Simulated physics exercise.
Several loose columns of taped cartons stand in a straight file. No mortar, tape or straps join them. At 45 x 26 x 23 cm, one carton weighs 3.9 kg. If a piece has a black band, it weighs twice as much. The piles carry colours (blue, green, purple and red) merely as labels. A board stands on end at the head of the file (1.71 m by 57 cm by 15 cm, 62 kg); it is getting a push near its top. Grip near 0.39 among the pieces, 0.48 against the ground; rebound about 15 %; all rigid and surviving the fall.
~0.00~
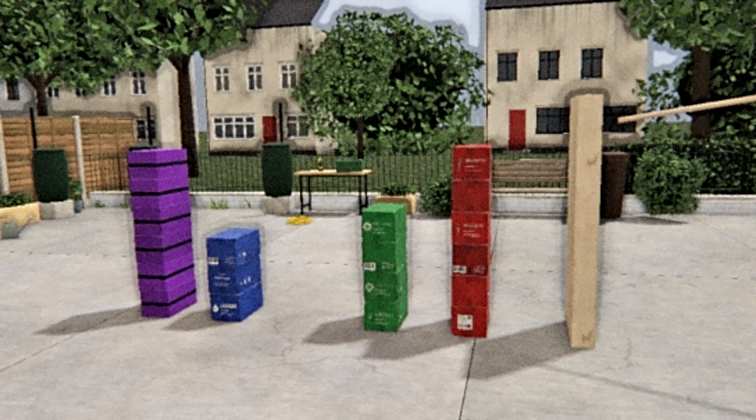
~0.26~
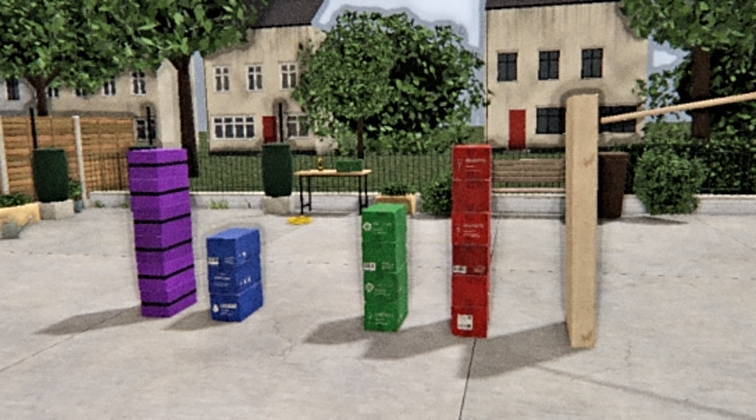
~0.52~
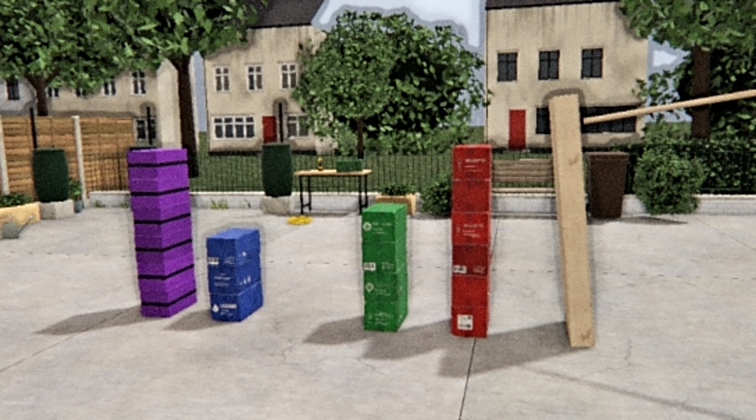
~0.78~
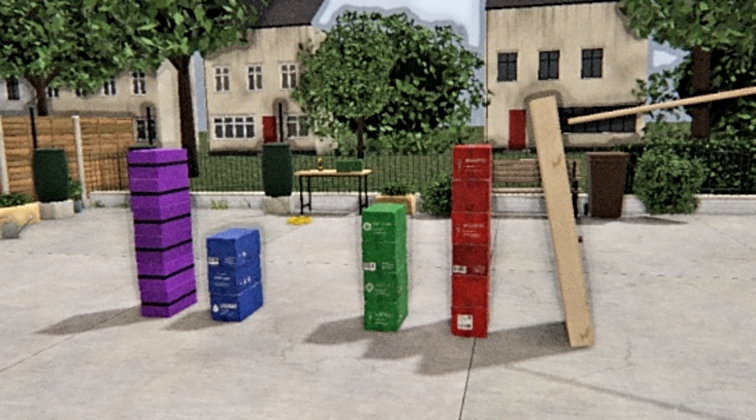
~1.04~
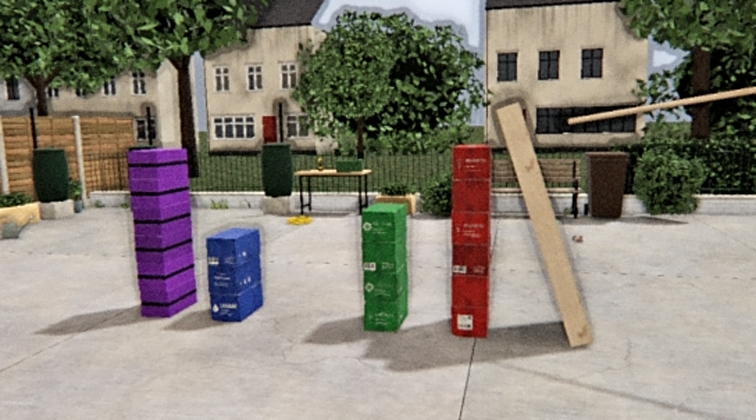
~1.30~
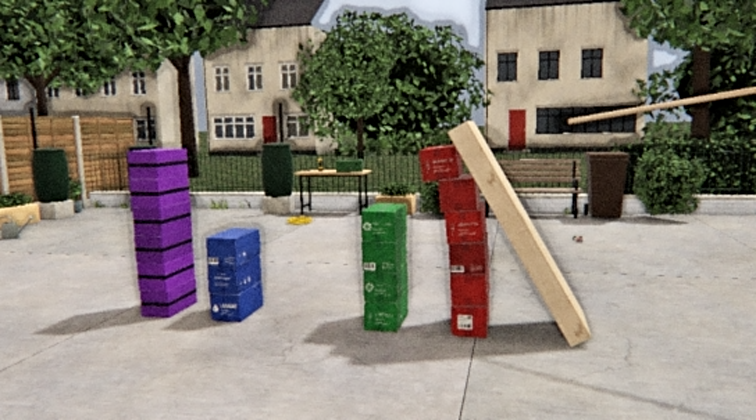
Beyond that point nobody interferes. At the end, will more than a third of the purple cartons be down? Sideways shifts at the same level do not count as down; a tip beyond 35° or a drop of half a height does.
No.
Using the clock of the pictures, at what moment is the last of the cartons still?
At roughly 4.0 seconds.
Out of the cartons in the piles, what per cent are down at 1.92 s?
It's 35 percent at that point.
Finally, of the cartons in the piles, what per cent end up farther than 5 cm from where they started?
60 in a hundred.
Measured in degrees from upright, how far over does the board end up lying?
The board settles some 65 degrees away from upright.
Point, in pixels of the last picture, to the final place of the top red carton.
At about (284, 265).
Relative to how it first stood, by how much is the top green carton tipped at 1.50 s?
About 0 degrees.
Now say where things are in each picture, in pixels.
In the first frame (places mark the middle of the side facing us), pole end (615, 121) 9 cm short, board 0° from upright; top purple carton (173, 163); top green carton (378, 227); the rest undisturbed.
In the second frame, pole end (598, 121) 26 mm in, board 1° from upright; top purple carton (173, 163).
In the third frame, pole end (581, 122) 14 cm in, board 5° from upright; top purple carton (173, 163); the rest undisturbed.
In the fourth frame, pole end (566, 122) 24 cm in, stopped, board 10° from upright; top purple carton (173, 163); the rest undisturbed.
In the fifth frame, pole end (566, 122) 24 cm in, stopped, board 18° from upright; top purple carton (173, 163); the rest undisturbed.
In the sixth frame, pole end (566, 122) 24 cm in, stopped, board 30° from upright; top purple carton (173, 163); top red carton (439, 164) leaning 6°; 4 disturbed, none down.
After 1.50 s, board 42° from upright; none of the 6 purple cartons down (0 of 19 in all colours); top purple carton unmoved; top red carton leaning 28°, 11 cm lower.
After 1.70 s, board 55° from upright; none of the 6 purple cartons down (4 of 19 in all colours); top purple carton unmoved; top green carton leaning 26°.
After 1.92 s, board 68° from upright; none of the 6 purple cartons down (7 of 19 in all colours); top purple carton unmoved; top red carton leaning 67°, 64 cm lower.
After 2.28 s, board 89° from upright; none of the 6 purple cartons down (8 of 19 in all colours); top purple carton unmoved; top red carton on its side.
At rest (4.4 s), board 63° from upright; none of the 6 purple cartons down (8 of 19 in all colours); top purple carton unmoved; top red carton on its side. That is 0 per cent. As the last picture would show them, middles, top purple carton near (158, 164), top red carton near (284, 265).
